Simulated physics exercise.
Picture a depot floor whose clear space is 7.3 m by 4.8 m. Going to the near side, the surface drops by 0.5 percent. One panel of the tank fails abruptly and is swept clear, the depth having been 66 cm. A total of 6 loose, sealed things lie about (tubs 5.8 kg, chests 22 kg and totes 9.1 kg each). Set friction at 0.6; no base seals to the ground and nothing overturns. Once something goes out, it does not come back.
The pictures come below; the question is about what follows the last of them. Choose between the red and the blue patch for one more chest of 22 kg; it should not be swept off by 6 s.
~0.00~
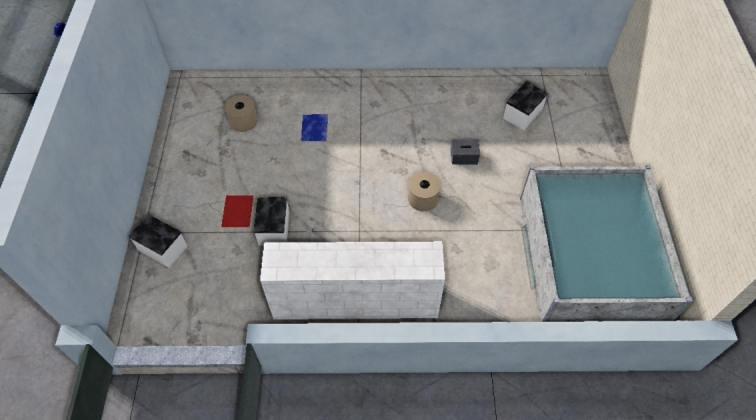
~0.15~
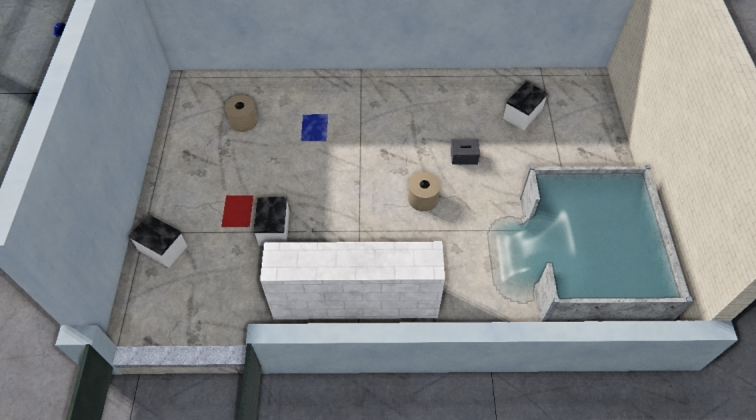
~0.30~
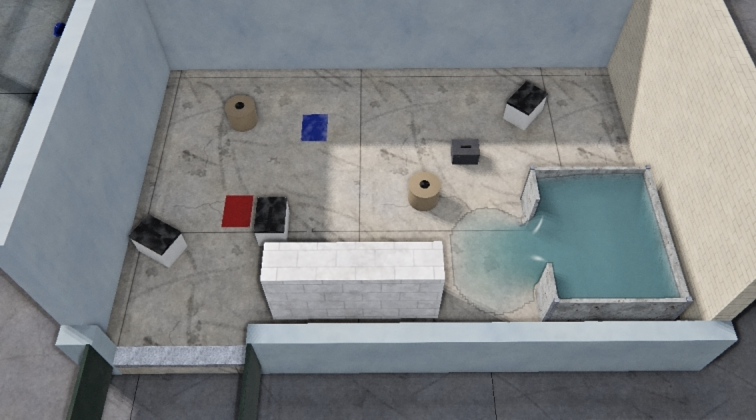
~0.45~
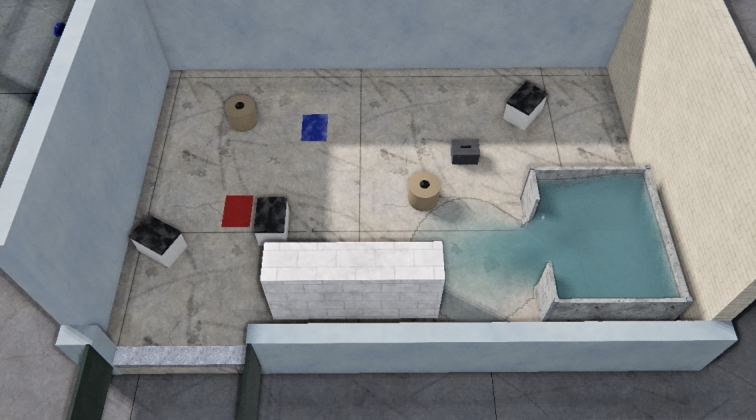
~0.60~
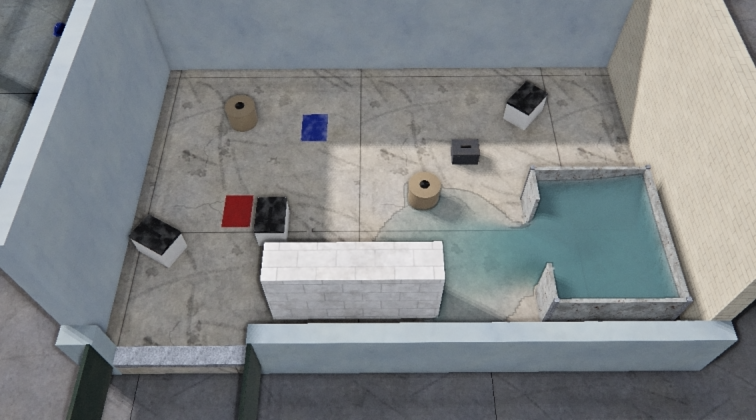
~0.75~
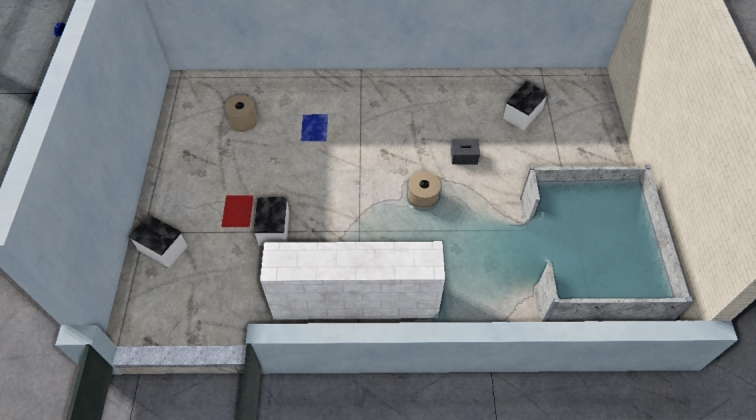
I'd go with the blue patch.
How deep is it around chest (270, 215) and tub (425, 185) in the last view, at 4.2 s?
Roughly 11 and 4 cm.
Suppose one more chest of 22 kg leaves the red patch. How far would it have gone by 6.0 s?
Close to 250 centimetres, I'd reckon.
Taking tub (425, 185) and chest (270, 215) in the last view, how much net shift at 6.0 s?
That comes to 250 cm for the first and 300 cm for the second.
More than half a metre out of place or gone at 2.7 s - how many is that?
2.
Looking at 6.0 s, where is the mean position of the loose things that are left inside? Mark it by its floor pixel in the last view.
That lands at roughly (325, 139).
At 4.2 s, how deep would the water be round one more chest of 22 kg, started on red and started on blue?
I'd say close to 12 cm, and close to 4 cm for the other.
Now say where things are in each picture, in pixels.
The first frame shows a tub at (425, 185) rests on the ground; a tub at (240, 106) rests on the ground; the red patch at (238, 211); the blue patch at (315, 128); 2.8 m2 under water; 0 of 6 have shifted.
The second frame shows a tub at (425, 185) rests on the ground; a tub at (240, 106) rests on the ground; the red patch at (238, 211); the blue patch at (315, 128); water covers 3.4 m2; 0 of 6 have shifted.
The third frame shows a tub at (425, 185) rests on the ground; a tub at (240, 106) rests on the ground; the red patch at (238, 211); the blue patch at (315, 128); 4.2 m2 under water; 0 of 6 have shifted.
The fourth frame shows a tub at (425, 185), on the bottom; a tub at (240, 106) rests on the ground; the red patch at (238, 211); the blue patch at (315, 128); water covers 5.2 m2; 0 of 6 have shifted.
The fifth frame shows a tub at (425, 185), on the bottom; a tub at (240, 106), on the bottom; the red patch at (238, 211); the blue patch at (315, 128); water covers 6.1 m2; 0 of 6 have shifted.
The sixth frame shows a tub at (424, 184), on the bottom; a tub at (240, 106), on the bottom; the red patch at (238, 211); the blue patch at (315, 128); water covers 7.0 m2; 0 of 6 have shifted.
After 1.2 s on red it would be 0 cm off in 0 cm of water; on blue it would be 0 cm off in 0 cm of water.
After 2.7 s on red it would be 88 cm off in 7 cm of water; on blue it would be 2 cm off in 5 cm of water.
After 4.2 s on red it would be 154 cm off in 12 cm of water; on blue it would be 2 cm off in 4 cm of water.
After 6.0 s on red it would be 233 cm off in 11 cm of water; on blue it would be 2 cm off in 6 cm of water.
